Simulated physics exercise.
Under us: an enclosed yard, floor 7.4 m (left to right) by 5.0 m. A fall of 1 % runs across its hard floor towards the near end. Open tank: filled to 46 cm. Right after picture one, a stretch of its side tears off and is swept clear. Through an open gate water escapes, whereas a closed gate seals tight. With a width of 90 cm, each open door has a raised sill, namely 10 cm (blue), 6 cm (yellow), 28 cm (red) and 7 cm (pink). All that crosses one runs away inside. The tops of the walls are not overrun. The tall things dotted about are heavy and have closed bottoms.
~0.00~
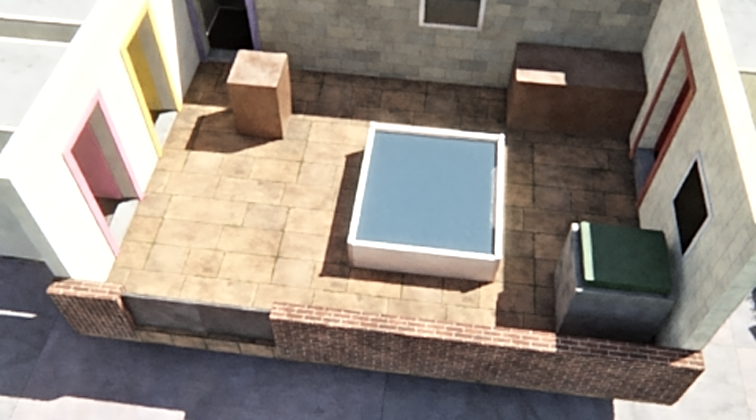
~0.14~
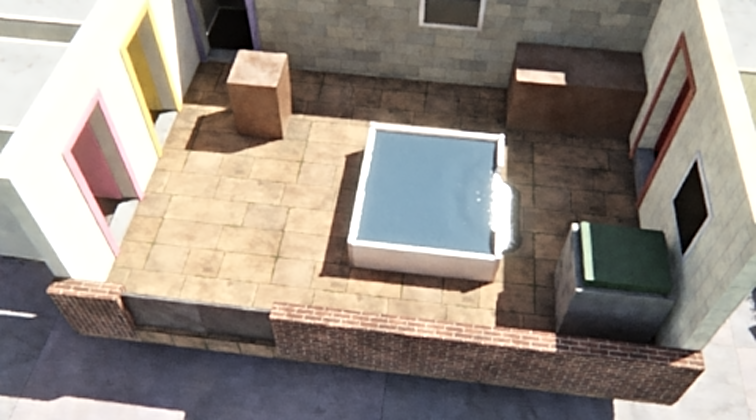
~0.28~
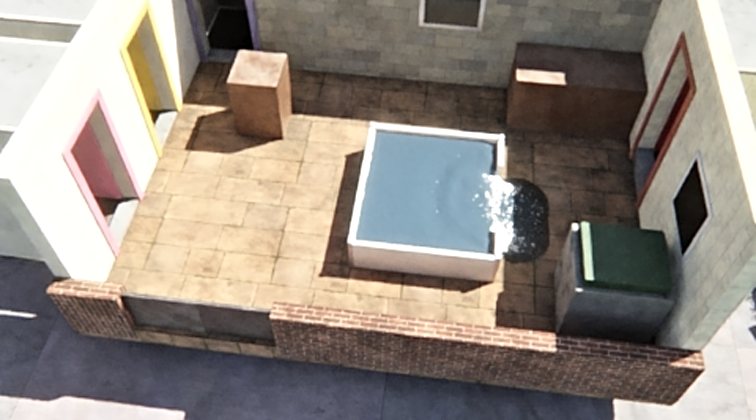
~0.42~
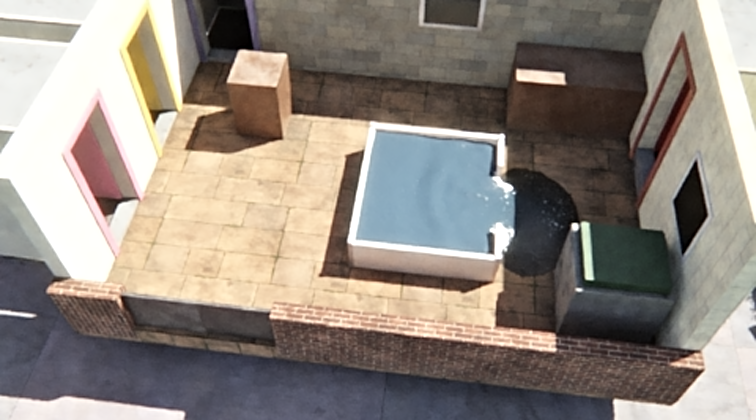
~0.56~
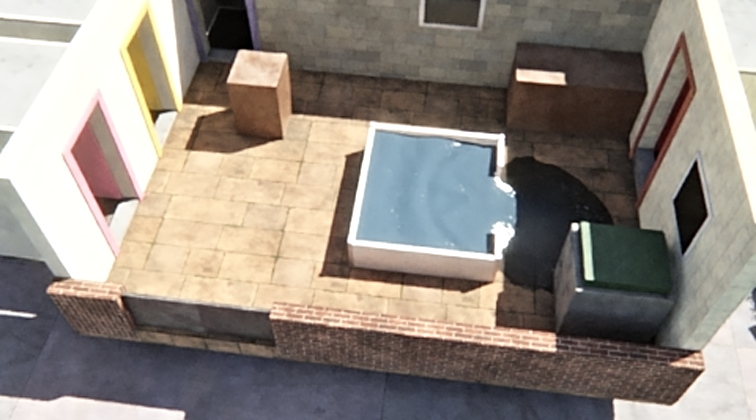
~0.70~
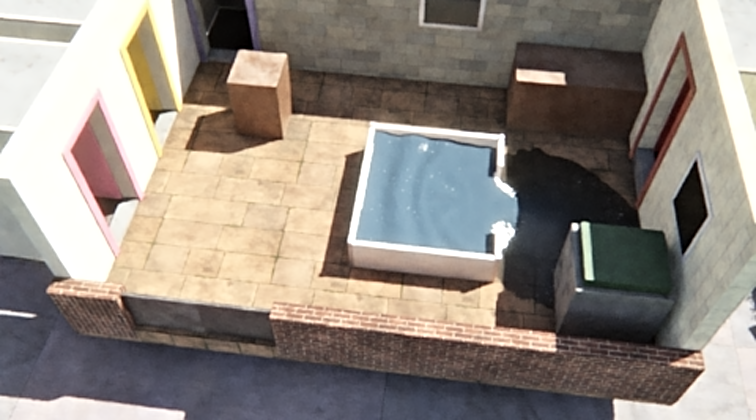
The clip opens on a walled yard with still water in a white-rimmed open tank. Part of the tank's right side gives way, and water gushes through the gap, churning white. A dark sheet of water then spreads across the tiled floor, reaching around the green-topped box at right.
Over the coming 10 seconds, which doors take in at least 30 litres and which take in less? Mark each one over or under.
Blue door - under; yellow door - under; red door - under; pink door - under.
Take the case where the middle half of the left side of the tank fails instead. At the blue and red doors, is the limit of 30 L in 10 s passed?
Compared with the limit, blue is lower and red is lower.
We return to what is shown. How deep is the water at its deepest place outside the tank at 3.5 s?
I'd put it at close to 32 cm.
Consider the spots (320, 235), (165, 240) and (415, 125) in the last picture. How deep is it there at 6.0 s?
0, 0 and 4 cm.
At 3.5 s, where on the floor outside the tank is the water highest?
Look at roughly (625, 106).
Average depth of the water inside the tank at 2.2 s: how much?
It averages close to 28 cm.
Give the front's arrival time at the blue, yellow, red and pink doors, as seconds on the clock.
The front reaches blue at 6.0 s, yellow at 7.5 s, red at 1.0 s, pink at 8.0 s.
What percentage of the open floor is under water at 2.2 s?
Wet share: Near 20 percent.
After 1.4 s water covers 15 % of the floor and is deepest (33 cm) near (632, 266); blue door not reached, yellow door not reached, red door 19 cm at the sill, 0 L in, pink door not reached.
After 2.2 s water covers 20 % of the floor and is deepest (34 cm) near (625, 106); blue door not reached, yellow door not reached, red door 20 cm at the sill, 0 L in, pink door not reached.
After 3.5 s water covers 30 % of the floor and is deepest (32 cm) near (625, 106); blue door not reached, yellow door not reached, red door 21 cm at the sill, 0 L in, pink door not reached.
After 6.0 s water covers 65 % of the floor and is deepest (20 cm) near (659, 376); blue door 3 cm at the sill, 0 L in, yellow door not reached, red door 15 cm at the sill, 0 L in, pink door not reached.
After 10.0 s water covers 90 % of the floor and is deepest (14 cm) near (659, 376); blue door 7 cm at the sill, 0 L in, yellow door 4 cm at the sill, 0 L in, red door 10 cm at the sill, 0 L in, pink door 6 cm at the sill, 0 L in.
